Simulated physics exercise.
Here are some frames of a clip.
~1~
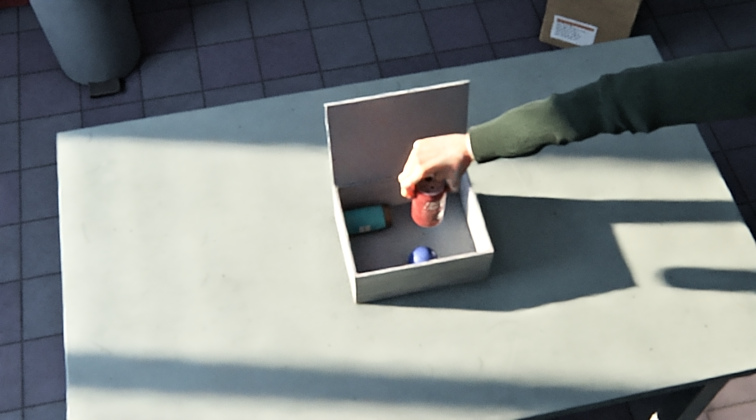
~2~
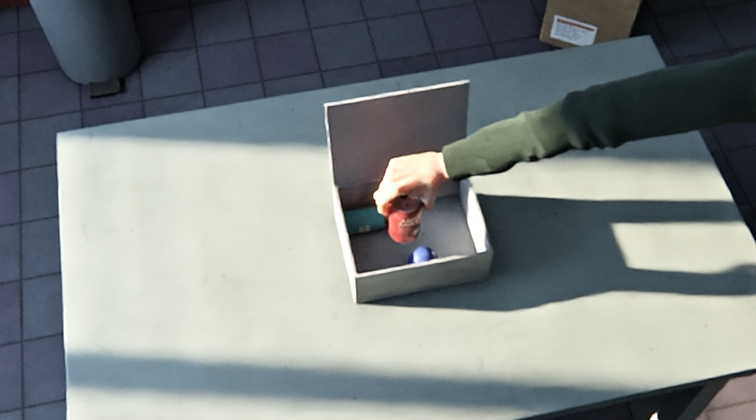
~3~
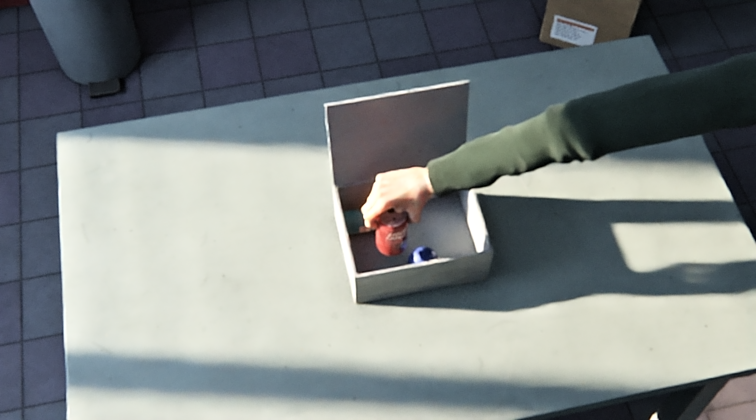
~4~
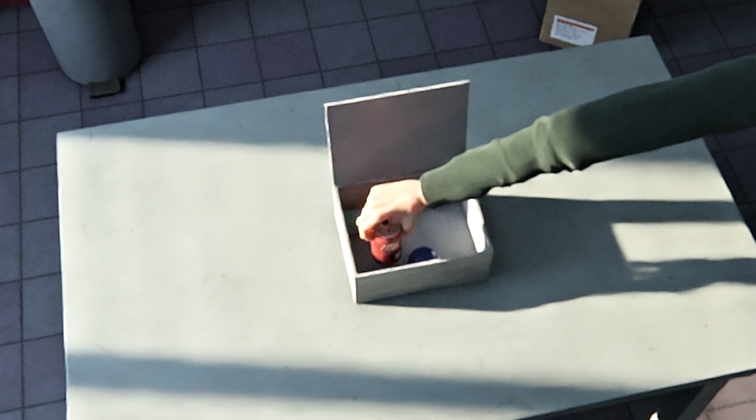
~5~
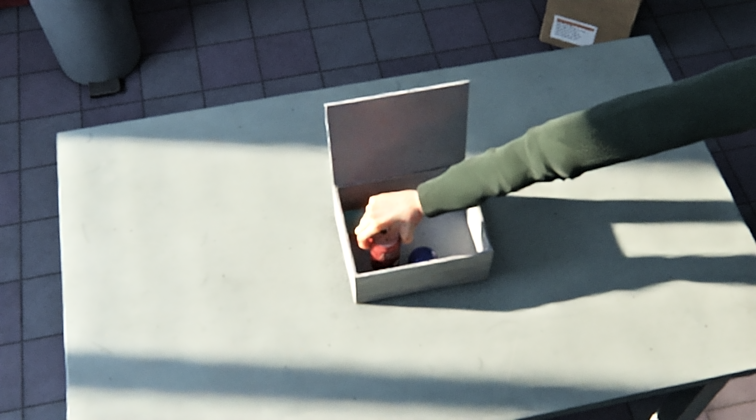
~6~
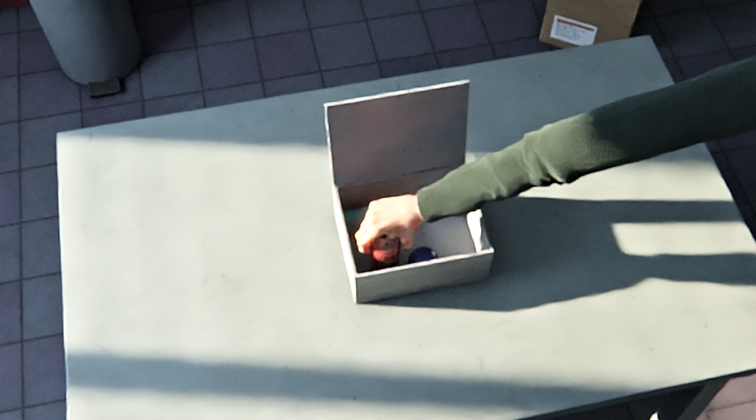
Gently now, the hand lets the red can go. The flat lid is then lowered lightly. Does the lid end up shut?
The lid is going to stop short.
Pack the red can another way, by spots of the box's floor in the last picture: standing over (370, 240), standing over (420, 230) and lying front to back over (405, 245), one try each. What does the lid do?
The lid lowers completely the first time, is kept raised the second time and lowers completely the third time.
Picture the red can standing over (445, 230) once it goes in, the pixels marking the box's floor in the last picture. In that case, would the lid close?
Result: Lid remains raised.
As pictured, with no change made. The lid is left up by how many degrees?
Close to 6 degrees.
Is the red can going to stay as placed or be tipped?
It stays as it was set.
Then, 1.30 s later than the last frame, lid 82° above the rim.
Then, 1.70 s later than the last frame, lid 46° above the rim.
Then, 1.90 s later than the last frame, lid 18° above the rim.
When it is over, lid 6° above the rim; all 3 as before. End places, in pixels of the last picture, red can near (385, 255).
